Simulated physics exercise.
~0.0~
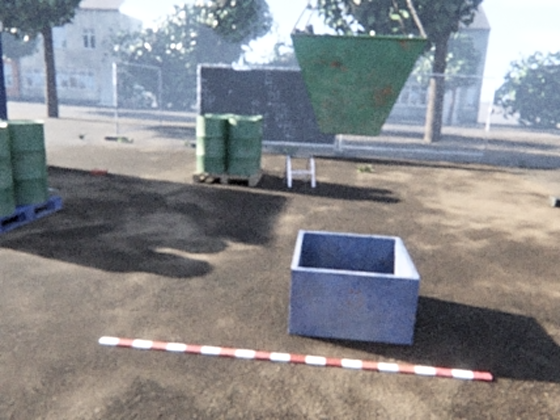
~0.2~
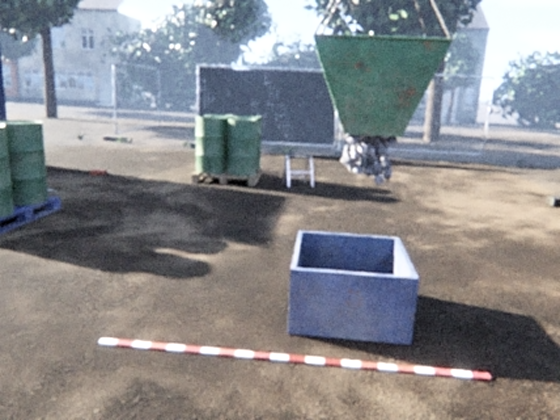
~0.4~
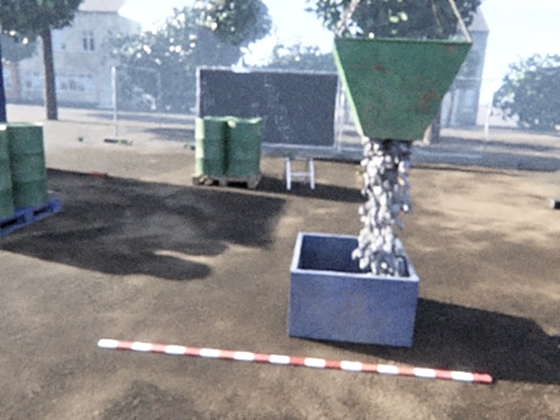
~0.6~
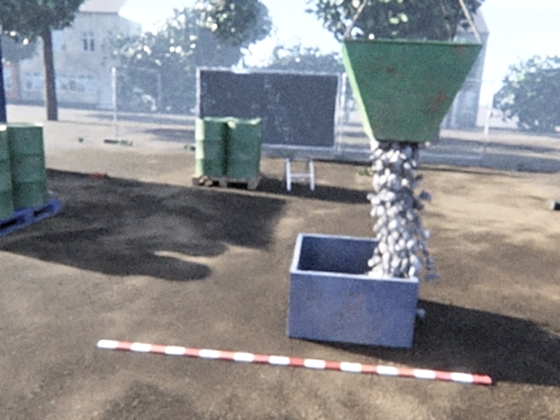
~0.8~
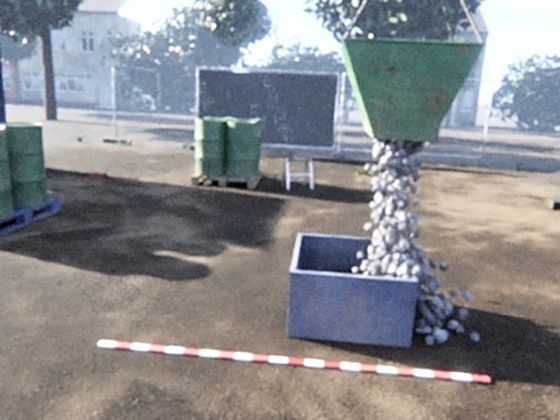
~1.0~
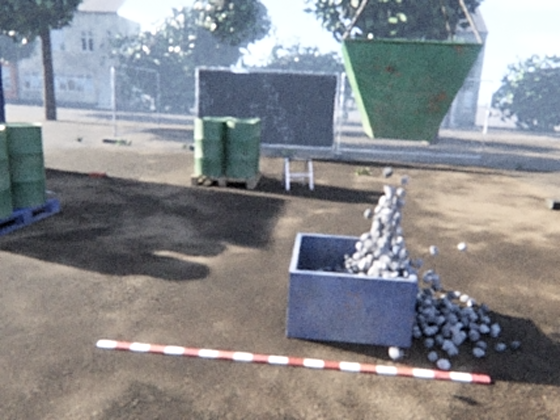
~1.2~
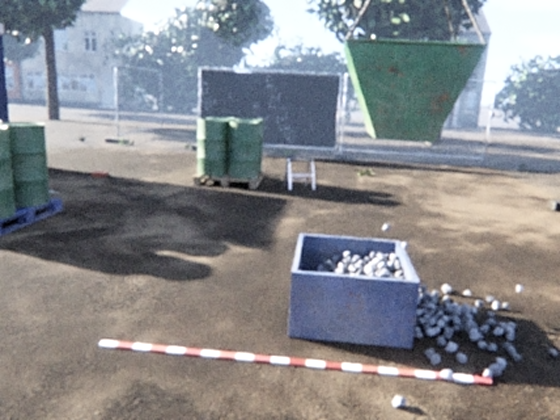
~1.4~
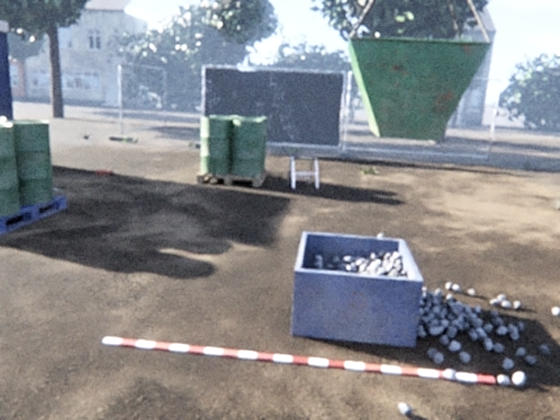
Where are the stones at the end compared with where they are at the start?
At the start the stones are up in the hanging green hopper, out of sight. By the end they are down low, most of them in the grey bin and the rest scattered on the ground, mainly to its right.
A green hopper hangs above a dirt yard and moves right toward a place above an open grey bin, with green barrels behind and a red and white striped staff on the ground in front. Pale stones start to drop from its bottom, then pour down in a thick column into the bin. As the hopper drifts farther right and slows, some stones spill past the bin's right side. The stream thins and stops, leaving the hopper empty. Most stones end up inside the bin, while the rest lie scattered on the ground, mainly to its right.
